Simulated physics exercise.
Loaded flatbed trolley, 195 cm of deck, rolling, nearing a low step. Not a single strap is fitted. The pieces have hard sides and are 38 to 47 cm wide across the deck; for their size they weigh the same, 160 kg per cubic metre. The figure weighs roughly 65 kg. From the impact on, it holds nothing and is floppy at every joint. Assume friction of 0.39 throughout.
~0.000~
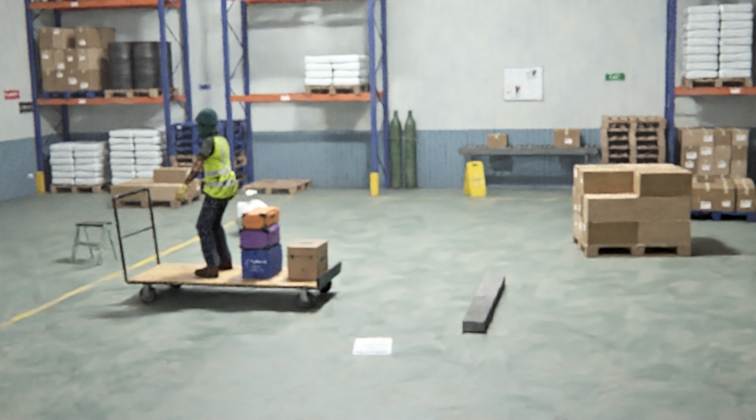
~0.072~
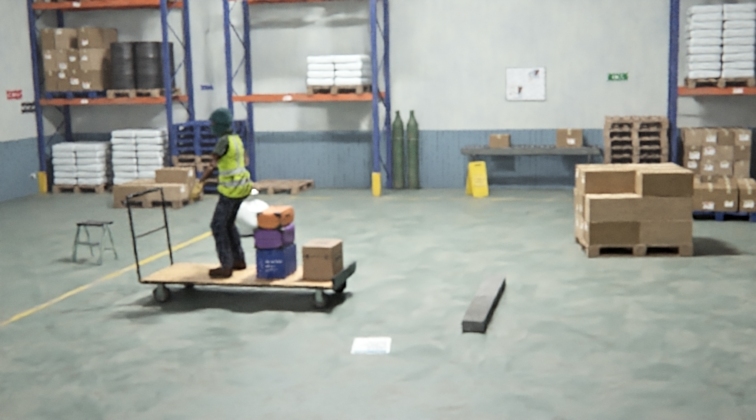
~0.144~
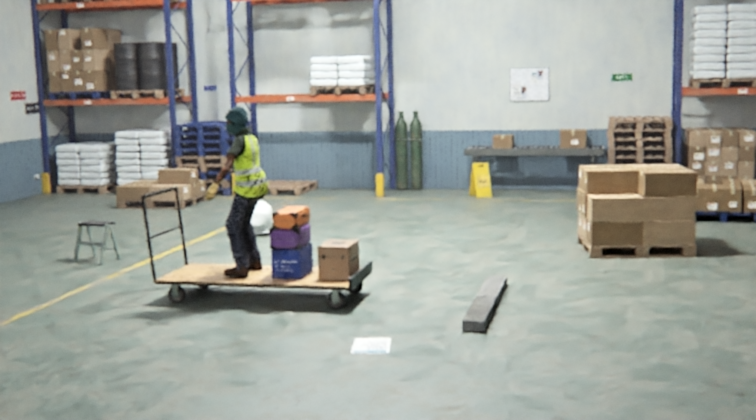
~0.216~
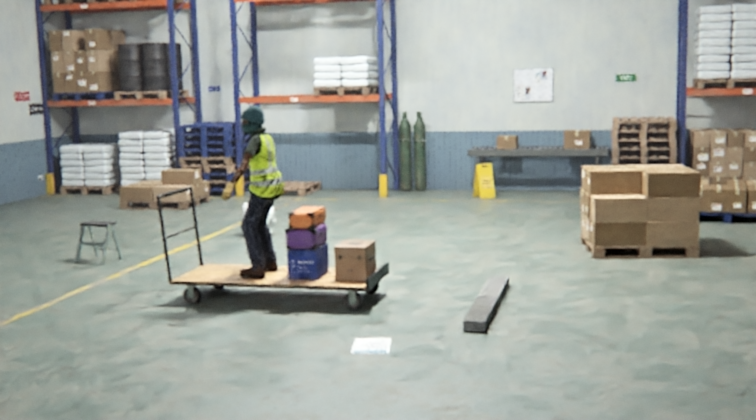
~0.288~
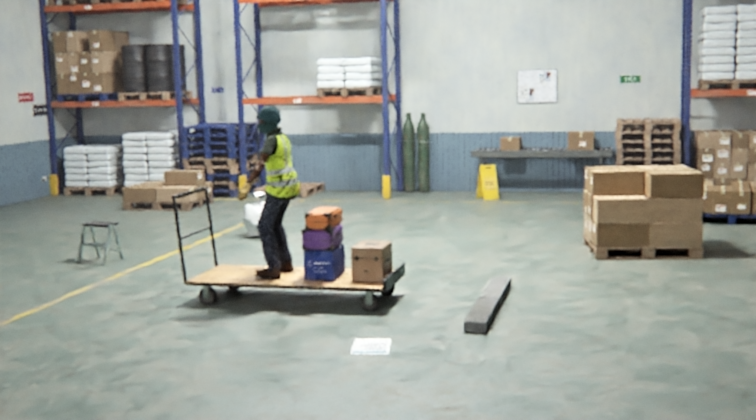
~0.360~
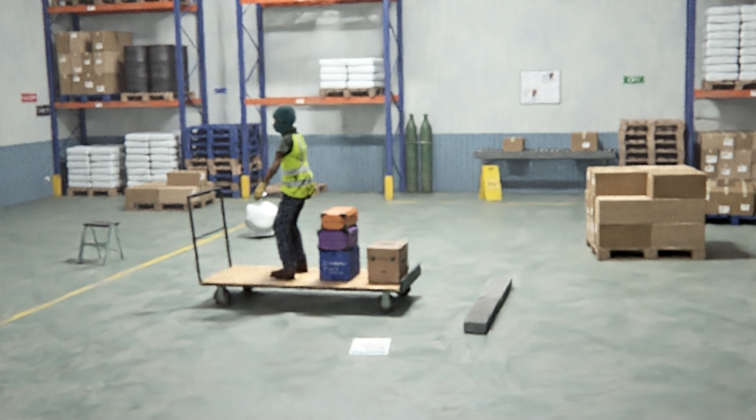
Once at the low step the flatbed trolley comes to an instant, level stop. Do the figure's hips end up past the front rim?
Yes.
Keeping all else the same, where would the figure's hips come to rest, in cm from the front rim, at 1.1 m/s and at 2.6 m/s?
First it stops 120 cm short of the rim, and next time it goes 110 cm beyond it.
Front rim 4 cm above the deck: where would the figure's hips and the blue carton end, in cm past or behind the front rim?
The hips would stop 20 cm behind the front rim, and the blue item 40 cm behind it.
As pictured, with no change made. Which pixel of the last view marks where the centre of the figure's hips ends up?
About (564, 300).
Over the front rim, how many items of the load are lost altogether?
1.
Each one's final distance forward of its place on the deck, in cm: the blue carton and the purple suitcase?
Roughly blue 20 cm, purple 35 cm.
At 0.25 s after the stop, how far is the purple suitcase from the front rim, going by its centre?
Around 45 cm short of the front rim.
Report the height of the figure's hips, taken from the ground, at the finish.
The hips come to rest about 10 cm above the ground.
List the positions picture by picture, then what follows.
The first frame shows hips (221, 187), purple suitcase (260, 236), rim corner (318, 286); 150 cm still to roll.
The second frame shows hips (235, 186), purple suitcase (275, 236), rim corner (333, 286); 134 cm still to roll.
The third frame shows hips (250, 186), purple suitcase (291, 236), rim corner (350, 286); 118 cm still to roll.
The fourth frame shows hips (266, 186), purple suitcase (307, 236), rim corner (367, 287); 103 cm still to roll.
The fifth frame shows hips (282, 186), purple suitcase (323, 237), rim corner (384, 288); 87 cm still to roll.
The sixth frame shows hips (298, 186), purple suitcase (339, 237), rim corner (401, 289); 72 cm still to roll. Speed about 2.2 m/s.
After 0.69 s the deck stops.
After 0.94 s the figure's hips are 55 cm behind the rim, near (429, 212) in the last picture's view.
After 1.24 s the figure's hips are 30 cm behind the rim, near (455, 217) in the last picture's view.
After 1.69 s the figure's hips are 3 cm past the rim, near (491, 231) in the last picture's view.
When all is still (4.6 s), past the rim, orange suitcase and the figure's hips; behind it, blue carton, purple suitcase and brown toolbox.
